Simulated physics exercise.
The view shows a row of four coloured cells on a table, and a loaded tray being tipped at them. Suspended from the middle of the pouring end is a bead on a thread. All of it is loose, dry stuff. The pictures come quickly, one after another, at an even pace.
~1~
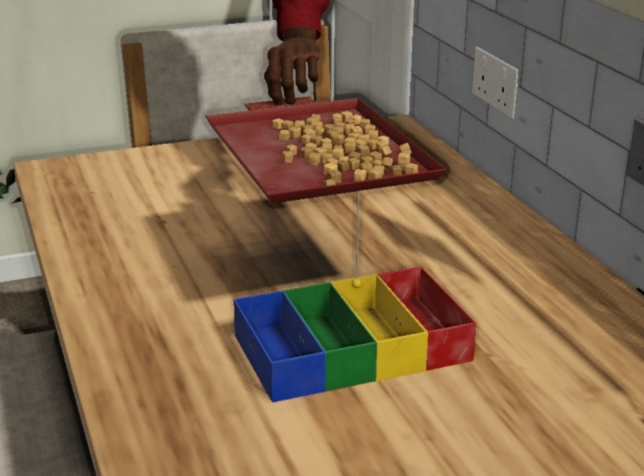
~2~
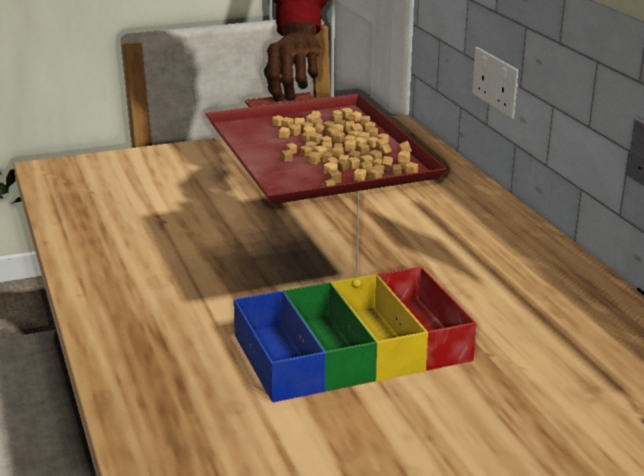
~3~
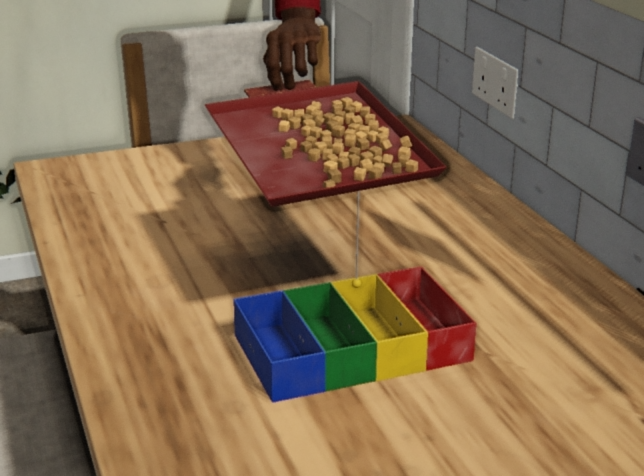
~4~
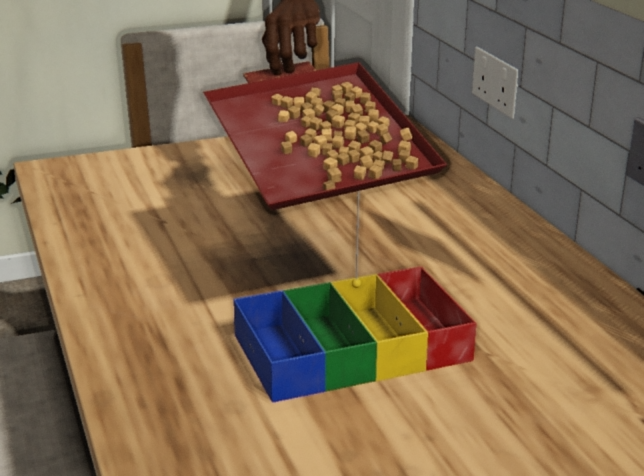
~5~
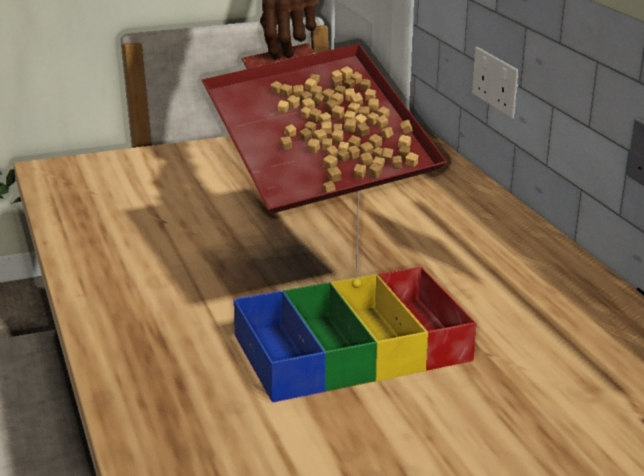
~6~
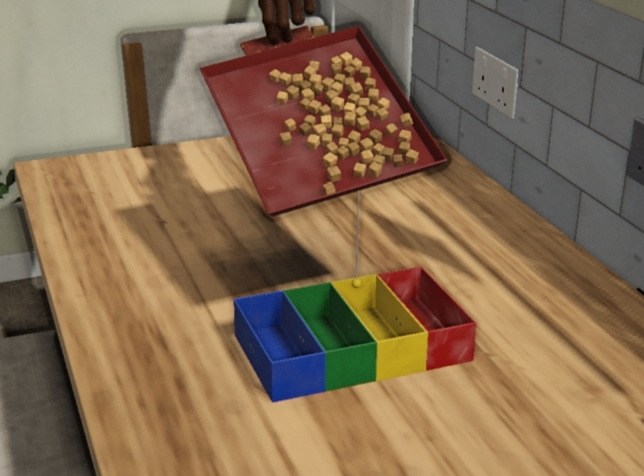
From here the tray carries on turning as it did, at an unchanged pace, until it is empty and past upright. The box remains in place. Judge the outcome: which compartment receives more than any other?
The blue compartment receives the most.
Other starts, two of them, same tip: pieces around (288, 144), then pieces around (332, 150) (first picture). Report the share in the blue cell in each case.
Estimate: 60 % first, 60 % second.
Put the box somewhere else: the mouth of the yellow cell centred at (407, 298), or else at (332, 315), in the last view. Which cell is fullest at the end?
Try 1 - blue; try 2 - the green one.
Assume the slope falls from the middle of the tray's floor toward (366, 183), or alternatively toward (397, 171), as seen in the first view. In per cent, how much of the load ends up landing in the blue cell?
0 %, give or take, and then 0 %.
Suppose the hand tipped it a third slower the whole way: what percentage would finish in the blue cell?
Estimate: Around 60%.
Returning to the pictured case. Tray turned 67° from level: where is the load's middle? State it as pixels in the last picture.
Somewhere about pixel (305, 195).
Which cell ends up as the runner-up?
It's the green one that ends up second.
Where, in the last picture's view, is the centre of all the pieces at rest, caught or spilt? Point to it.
I'd say the middle ends up at about (284, 356).
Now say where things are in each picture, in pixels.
Corners of the pouring end (272, 191) and (438, 168), level; middle of the load (350, 148), small wooden cubes; bead on its thread (356, 283); blue cell (298, 373); green cell (351, 363); yellow cell (402, 353); red cell (451, 343), in the first frame.
Corners of the pouring end (272, 192) and (439, 167), level; middle of the load (350, 146), in the second frame.
Corners of the pouring end (272, 195) and (439, 165), tipped barely, lowest at the left corner; middle of the load (350, 141), in the third frame.
Corners of the pouring end (272, 199) and (439, 162), tipped a little, lowest at the left corner; middle of the load (350, 133), in the fourth frame.
Corners of the pouring end (272, 204) and (439, 160), tipped clearly, lowest at the left corner; middle of the load (350, 126), in the fifth frame.
Corners of the pouring end (272, 208) and (439, 158), tipped clearly, lowest at the left corner; middle of the load (350, 119); blue cell (298, 373); green cell (351, 363); yellow cell (402, 353); red cell (451, 343), in the sixth frame.
Just after the last frame, tray tipped steeply; the larger part on the tray; just a few in the blue cell; roughly a quarter falling or outside the box.
A moment on, tray tipped past a quarter turn; roughly half in the blue cell; roughly a quarter in the green cell; roughly a quarter falling or outside the box.
Further on, tray tipped past a quarter turn; roughly half in the blue cell; roughly a quarter in the green cell; roughly a quarter falling or outside the box.
When it is over, tray tipped past a quarter turn; roughly half in the blue cell; roughly a quarter in the green cell; not one in the yellow cell; not one in the red cell; roughly a quarter outside the box.
